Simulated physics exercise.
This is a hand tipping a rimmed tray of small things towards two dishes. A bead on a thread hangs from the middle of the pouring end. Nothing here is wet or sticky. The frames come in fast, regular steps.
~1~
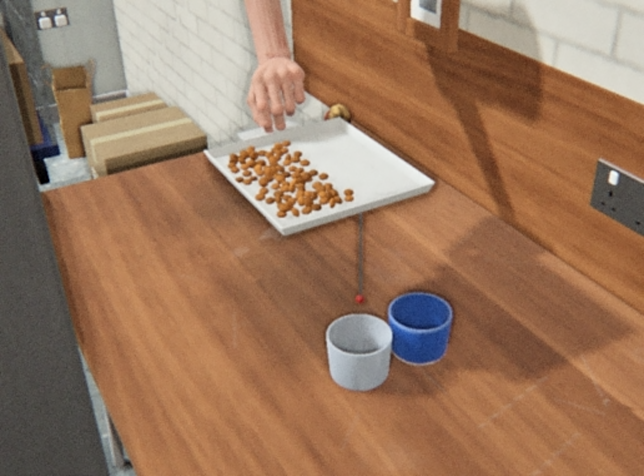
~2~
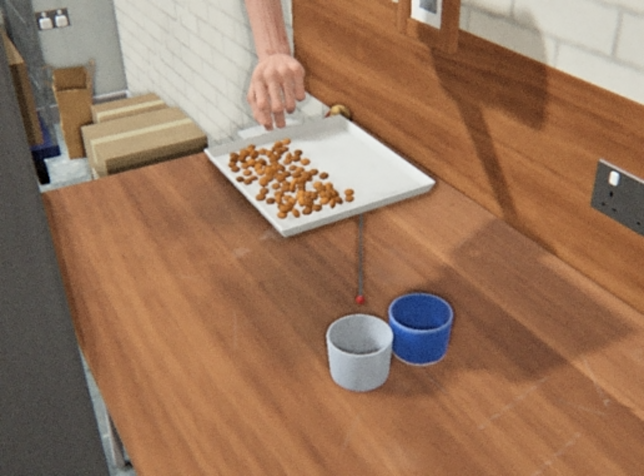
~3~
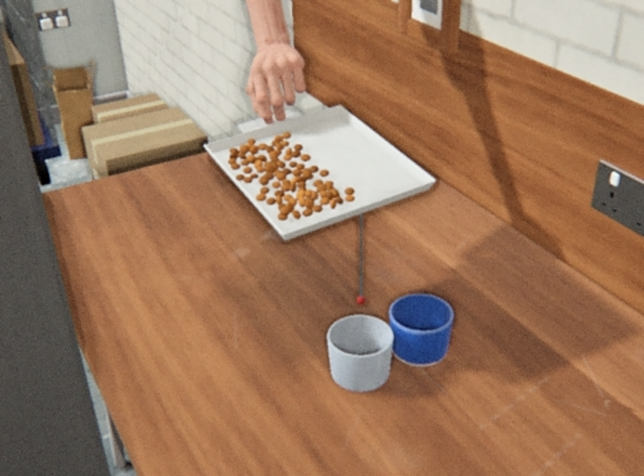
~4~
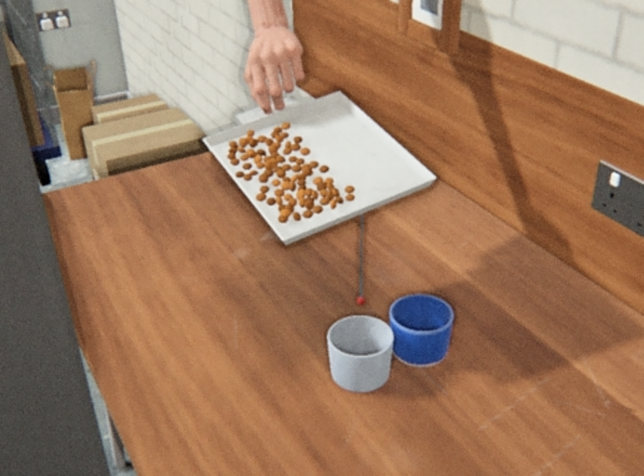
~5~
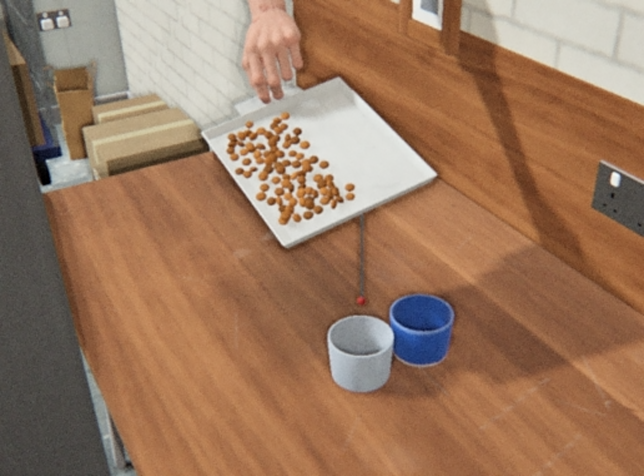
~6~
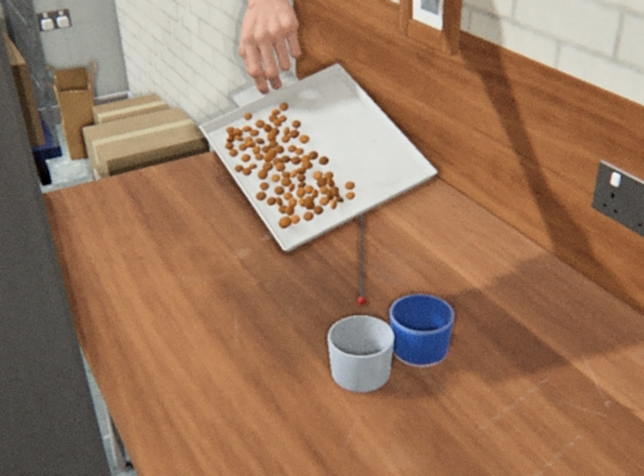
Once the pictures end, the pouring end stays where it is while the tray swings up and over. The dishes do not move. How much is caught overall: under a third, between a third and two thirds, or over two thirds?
The two hold less than a third of the load.
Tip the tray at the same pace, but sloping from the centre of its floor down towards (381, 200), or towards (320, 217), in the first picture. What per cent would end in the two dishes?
The first gives 40 %, the second 10 %.
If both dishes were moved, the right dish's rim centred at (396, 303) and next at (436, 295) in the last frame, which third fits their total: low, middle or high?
One: Under a third. Two: Below one third.
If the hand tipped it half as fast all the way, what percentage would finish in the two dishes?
Some 0 per cent.
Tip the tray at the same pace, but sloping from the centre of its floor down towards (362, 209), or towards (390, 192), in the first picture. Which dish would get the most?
One: The left-hand dish. Two: Right.
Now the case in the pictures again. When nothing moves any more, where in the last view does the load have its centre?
Near (289, 383).
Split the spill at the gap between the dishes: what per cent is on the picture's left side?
Close to 100 per cent.
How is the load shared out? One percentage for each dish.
Left dish: 0 %, right dish: 0 %.
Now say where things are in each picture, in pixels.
Corners of the pouring end at (284, 225) and (428, 182), level; middle of the load at (281, 179), bits of cat kibble; left dish at (376, 368); right dish at (437, 343); bead on its thread at (360, 299), in the first picture.
Corners of the pouring end at (284, 227) and (428, 181), level; middle of the load at (281, 179), in the second picture.
Corners of the pouring end at (285, 230) and (429, 179), tipped barely, lowest at the left corner; middle of the load at (281, 177), in the third picture.
Corners of the pouring end at (285, 235) and (429, 177), tipped a little, lowest at the left corner; middle of the load at (281, 174), in the fourth picture.
Corners of the pouring end at (286, 240) and (430, 174), tipped clearly, lowest at the left corner; middle of the load at (281, 170), in the fifth picture.
Corners of the pouring end at (286, 244) and (430, 171), tipped clearly, lowest at the left corner; middle of the load at (281, 167), a small part on the move; left dish at (378, 370); right dish at (439, 345), in the sixth picture.
Soon after the last picture, tray tipped steeply; most on the tray; about a quarter in the air.
A little later, tray tipped past a quarter turn; a stray few in the left dish; nearly all outside both; a stray few in the air.
Later still, tray tipped past a quarter turn; a stray few in the left dish; nearly all outside both.
At rest, tray tipped past a quarter turn; a stray few in the left dish; none in the right dish; nearly all outside both.
